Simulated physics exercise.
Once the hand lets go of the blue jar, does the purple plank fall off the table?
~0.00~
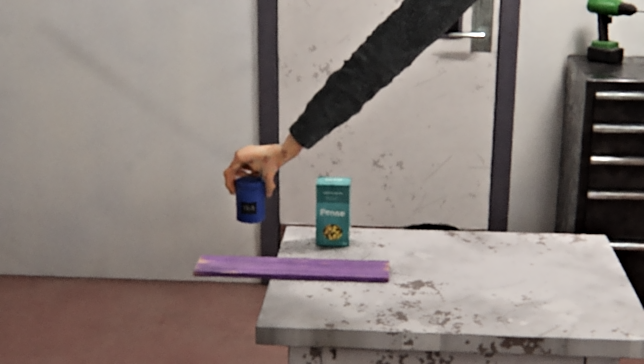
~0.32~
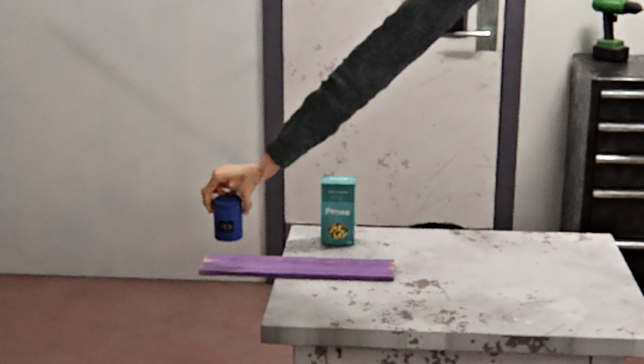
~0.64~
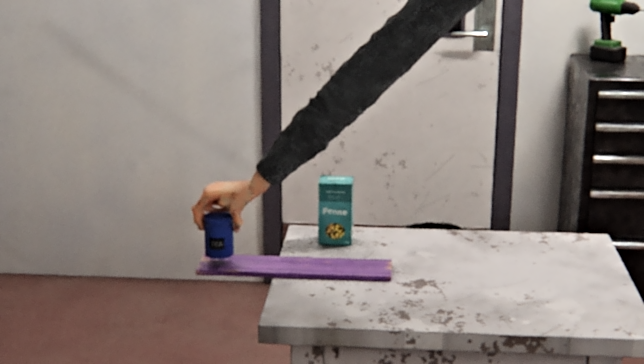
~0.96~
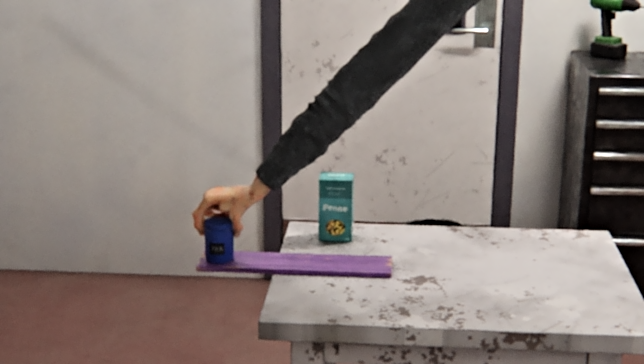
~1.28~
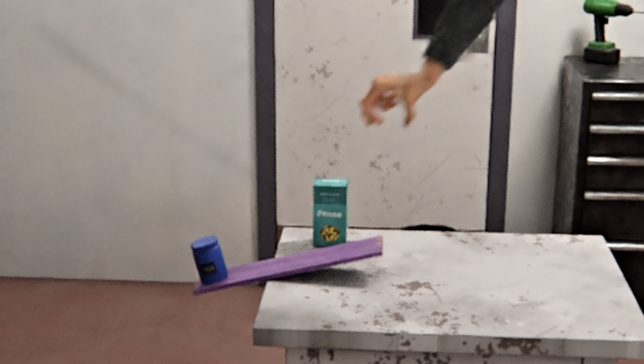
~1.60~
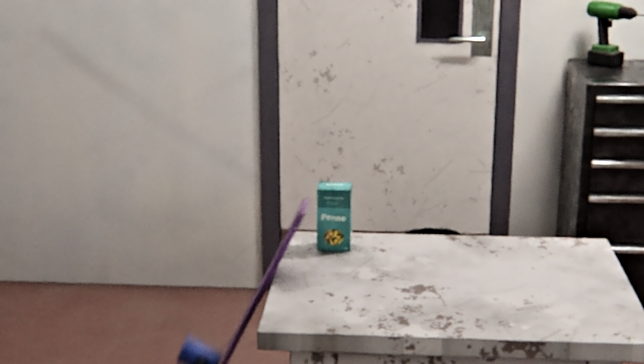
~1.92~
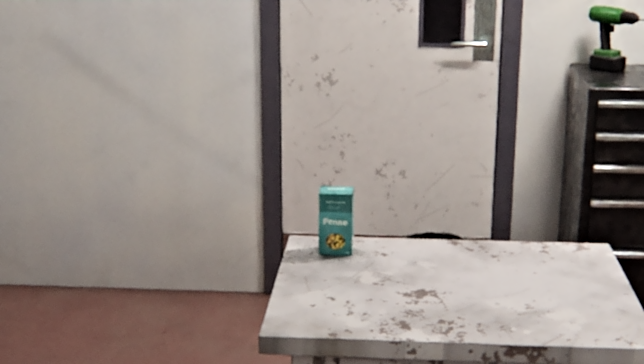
Yes, the plank tilts down under the jar at its overhanging end and tips off the left edge of the table.
